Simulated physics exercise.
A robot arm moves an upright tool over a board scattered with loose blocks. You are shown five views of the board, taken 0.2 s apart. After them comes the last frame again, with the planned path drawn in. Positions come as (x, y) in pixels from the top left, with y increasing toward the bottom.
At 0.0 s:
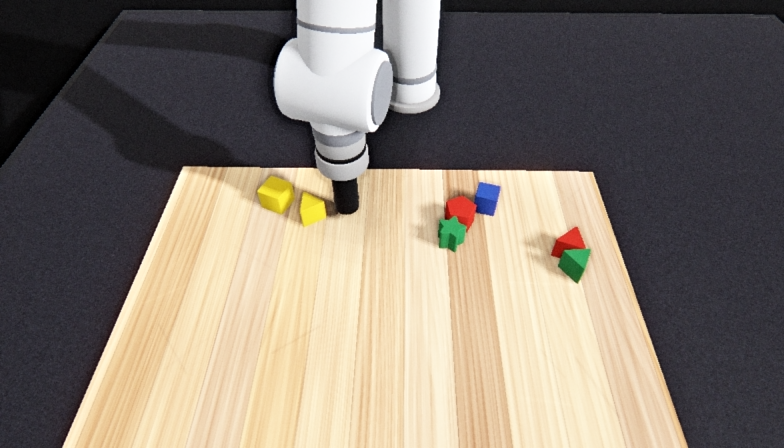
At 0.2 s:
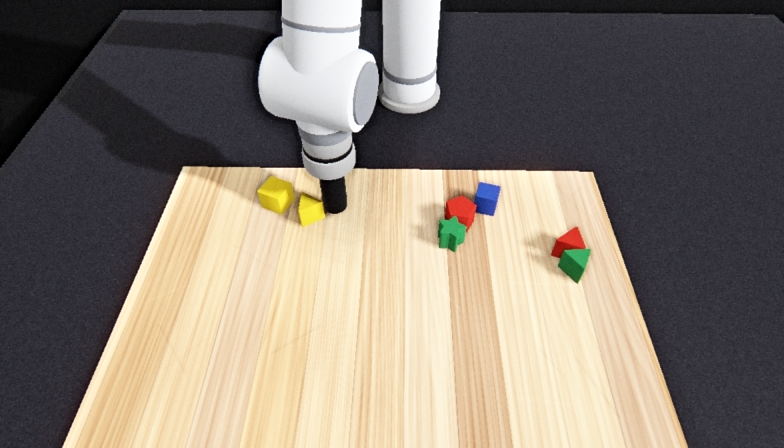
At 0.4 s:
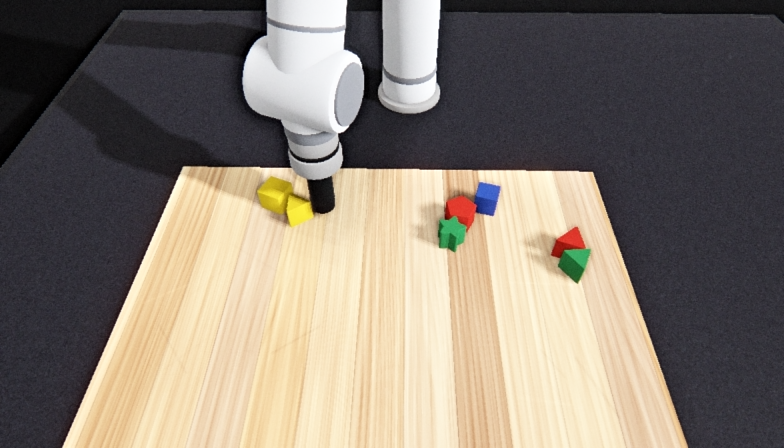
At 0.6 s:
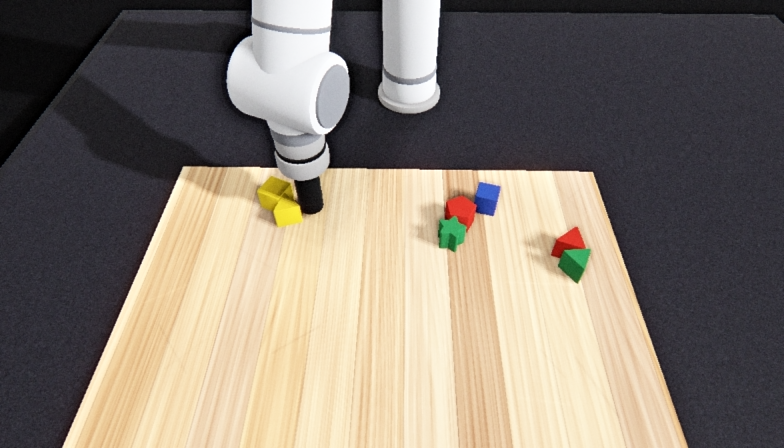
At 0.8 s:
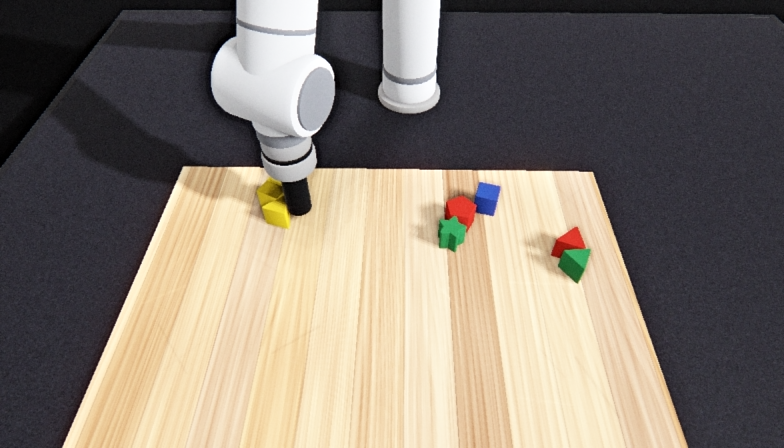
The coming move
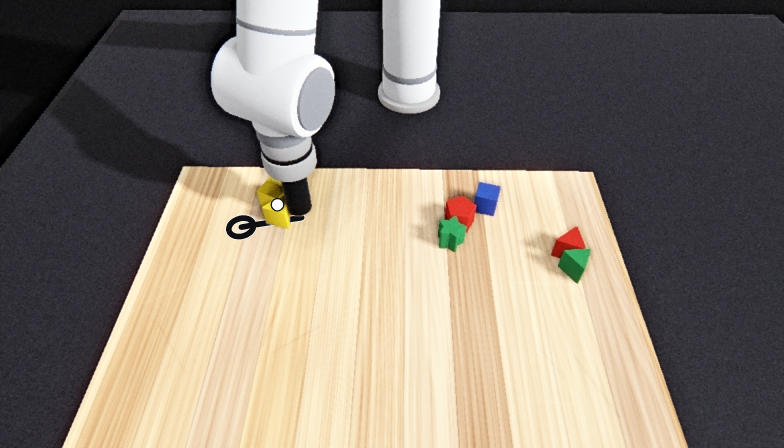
On a light wooden board scattered with colored blocks, a white robot arm with a black tool moves left and pushes a small yellow block up against another yellow block, while the red, green and blue blocks stay still.
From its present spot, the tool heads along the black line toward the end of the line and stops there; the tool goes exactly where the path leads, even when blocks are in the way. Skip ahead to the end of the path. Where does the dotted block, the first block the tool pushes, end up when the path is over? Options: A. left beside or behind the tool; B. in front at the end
B: In front at the end.
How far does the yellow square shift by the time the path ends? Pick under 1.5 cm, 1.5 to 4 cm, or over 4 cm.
Its displacement is below 1.5 cm.
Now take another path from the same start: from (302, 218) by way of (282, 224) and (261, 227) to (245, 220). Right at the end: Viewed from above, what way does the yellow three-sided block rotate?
Spins counterclockwise.
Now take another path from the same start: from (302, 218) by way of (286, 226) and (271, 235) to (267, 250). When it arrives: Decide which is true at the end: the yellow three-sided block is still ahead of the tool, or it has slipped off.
It is gone from the front.
The drawn path runs straight from (302, 218) to (241, 227); the dot is on the yellow three-sided block.
What follows on the original path. Halfway along, tool at (269, 213); yellow square at (268, 186), turned 35° clockwise; yellow three-sided block at (245, 208), turned 15° clockwise.
At the end, tool at (238, 218); yellow square at (268, 186), turned 35° clockwise; yellow three-sided block at (214, 213).
